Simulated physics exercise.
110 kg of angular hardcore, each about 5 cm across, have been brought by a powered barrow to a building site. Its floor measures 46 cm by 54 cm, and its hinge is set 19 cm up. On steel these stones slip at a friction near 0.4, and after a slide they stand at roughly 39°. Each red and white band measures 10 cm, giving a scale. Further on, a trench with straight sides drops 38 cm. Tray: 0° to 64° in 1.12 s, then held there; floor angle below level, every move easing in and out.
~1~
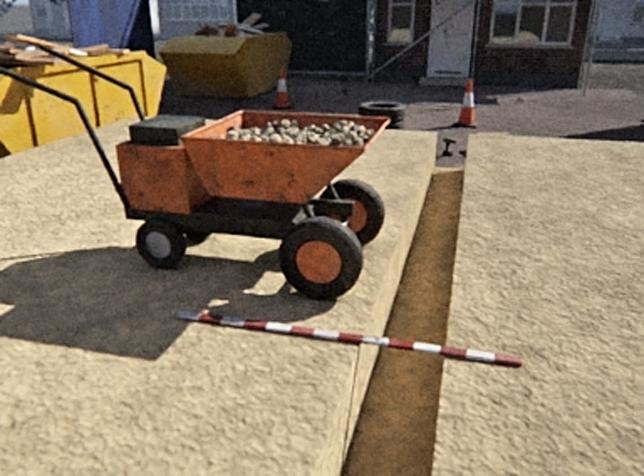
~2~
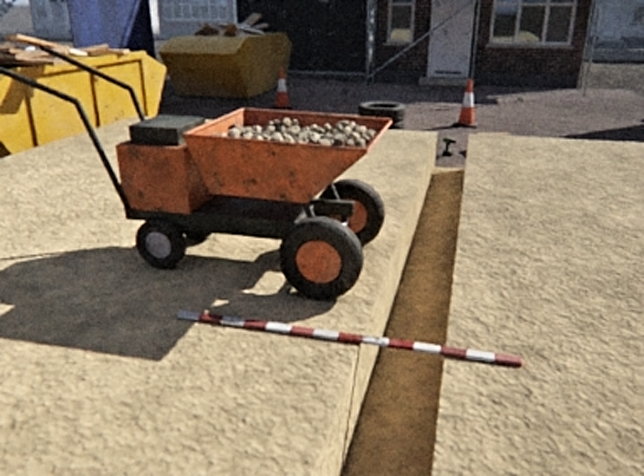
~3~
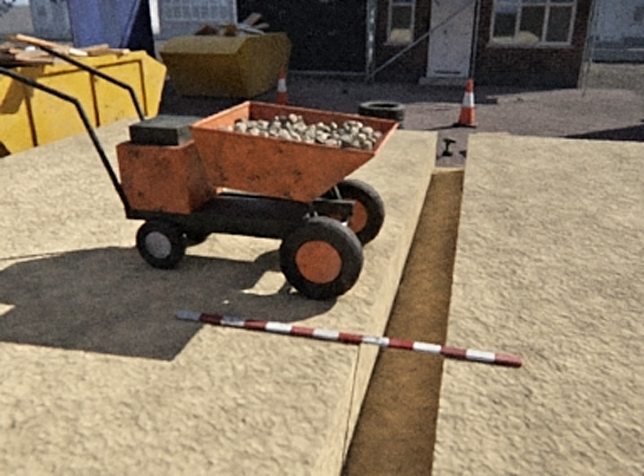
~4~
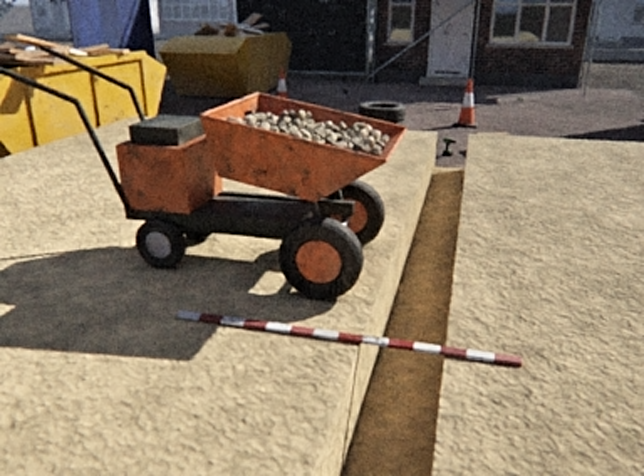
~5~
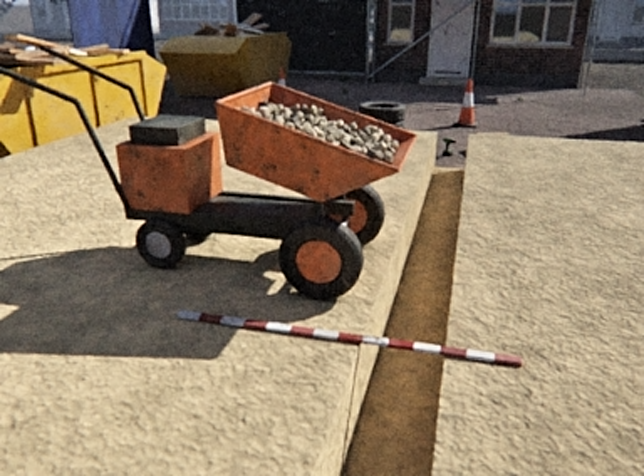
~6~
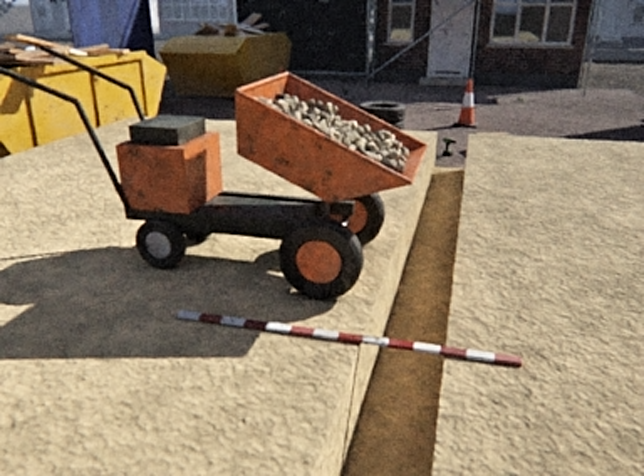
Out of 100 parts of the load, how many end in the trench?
Some 33 out of 100.
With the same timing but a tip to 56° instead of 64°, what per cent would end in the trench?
Some 15% would finish there.
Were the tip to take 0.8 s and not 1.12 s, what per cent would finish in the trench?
Roughly 30 per cent.
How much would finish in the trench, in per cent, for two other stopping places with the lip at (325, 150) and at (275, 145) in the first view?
I'd expect close to 70 per cent at the first and 90 per cent at the second.
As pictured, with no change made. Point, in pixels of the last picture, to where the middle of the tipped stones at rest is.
In the last view, about (476, 281).
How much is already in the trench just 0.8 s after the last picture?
I'd say near 0 per cent at that time.
Then, 0.4 s after the last picture the floor is at 54°, 100 % in the tray; the foremost stones are at (441, 218).
Then, 0.8 s after the last picture the floor is at 64°, 83 % in the tray, 17 % past the trench; the foremost stones are at (505, 293).
Then, 1.1 s after the last picture the floor is at 64°, 42 % in the tray, 1 % in the trench, 56 % past the trench; the foremost stones are at (590, 300).
Then, 3.0 s after the last picture the floor is at 64°, 3 % in the tray, 33 % in the trench, 64 % past the trench; the foremost stones are at (620, 289).
